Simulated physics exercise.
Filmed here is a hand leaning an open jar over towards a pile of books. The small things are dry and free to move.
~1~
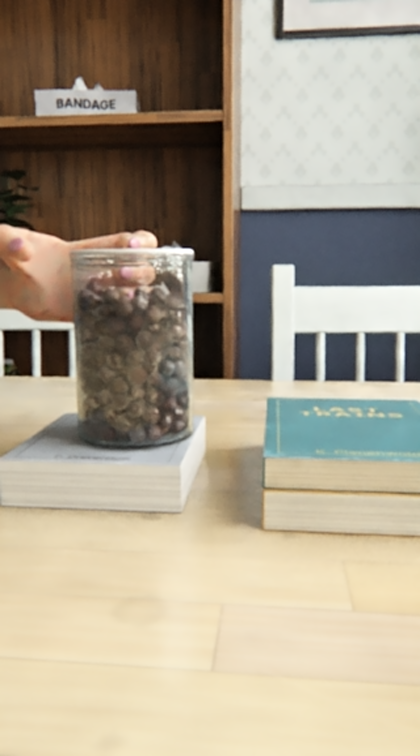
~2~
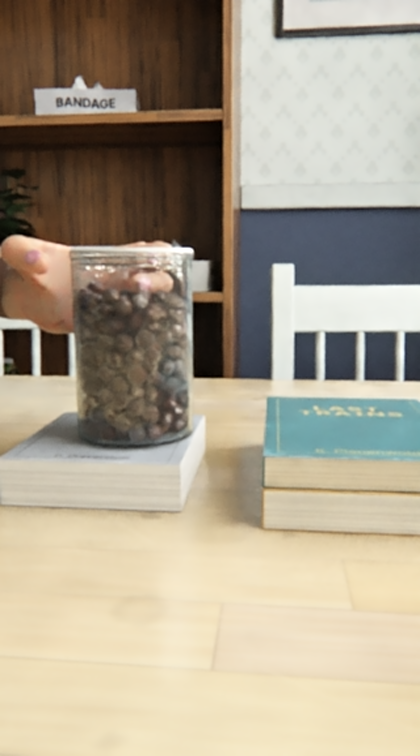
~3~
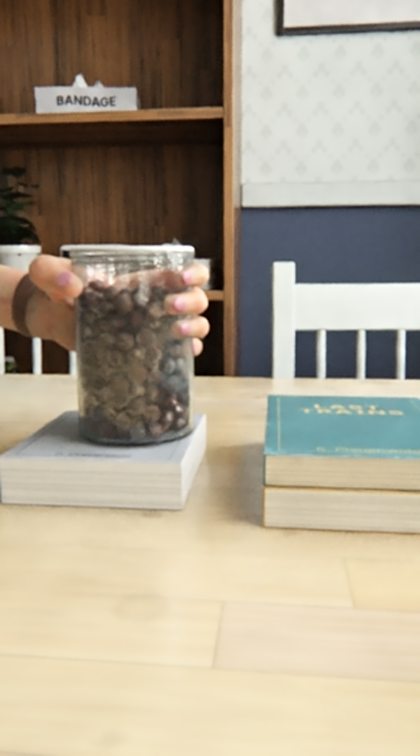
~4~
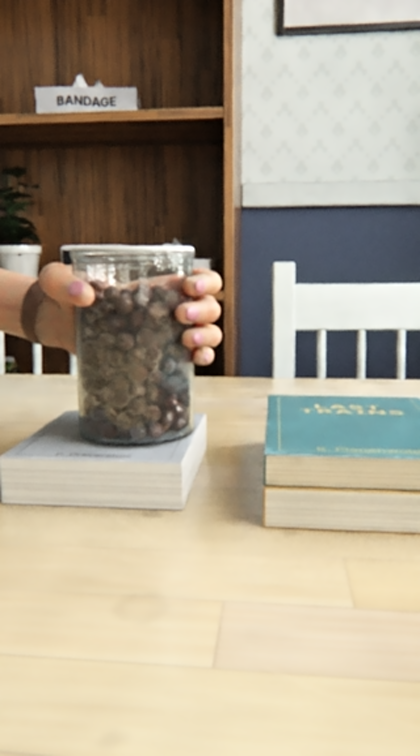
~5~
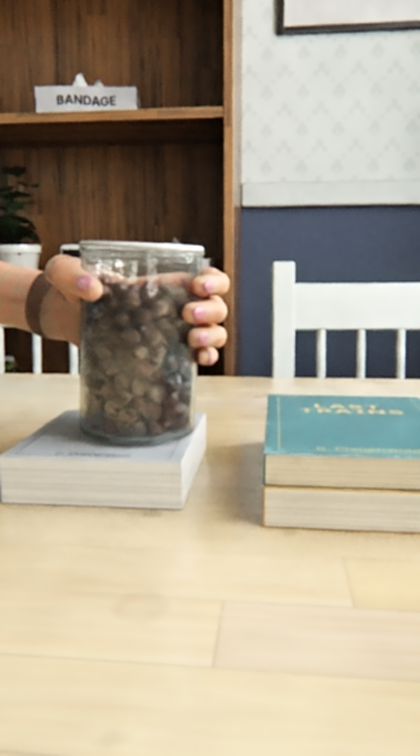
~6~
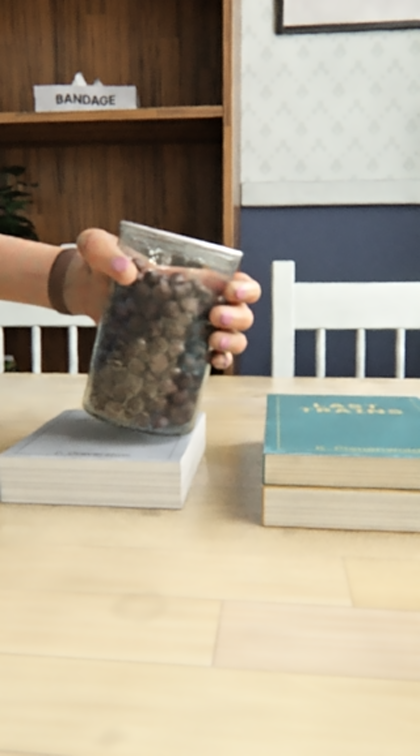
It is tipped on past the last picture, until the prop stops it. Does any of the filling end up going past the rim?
Chances are the angle is too steep to hold it in.
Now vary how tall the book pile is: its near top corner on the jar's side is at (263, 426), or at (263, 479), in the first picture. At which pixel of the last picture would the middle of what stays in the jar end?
(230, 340), then (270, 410).
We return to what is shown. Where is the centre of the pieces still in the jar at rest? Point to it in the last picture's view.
Roughly (251, 365).
Then, 0.25 s past the last view, the jar leans 33°; everything is still inside.
Then, 0.57 s past the last view, the jar leans 57°; everything is still inside.
Then, 0.91 s past the last view, the jar rests on the book pile at 76°; a stray few of the chocolate balls out of it.
Finally, the jar rests on the book pile at 76°; a small part of the chocolate balls out of it.
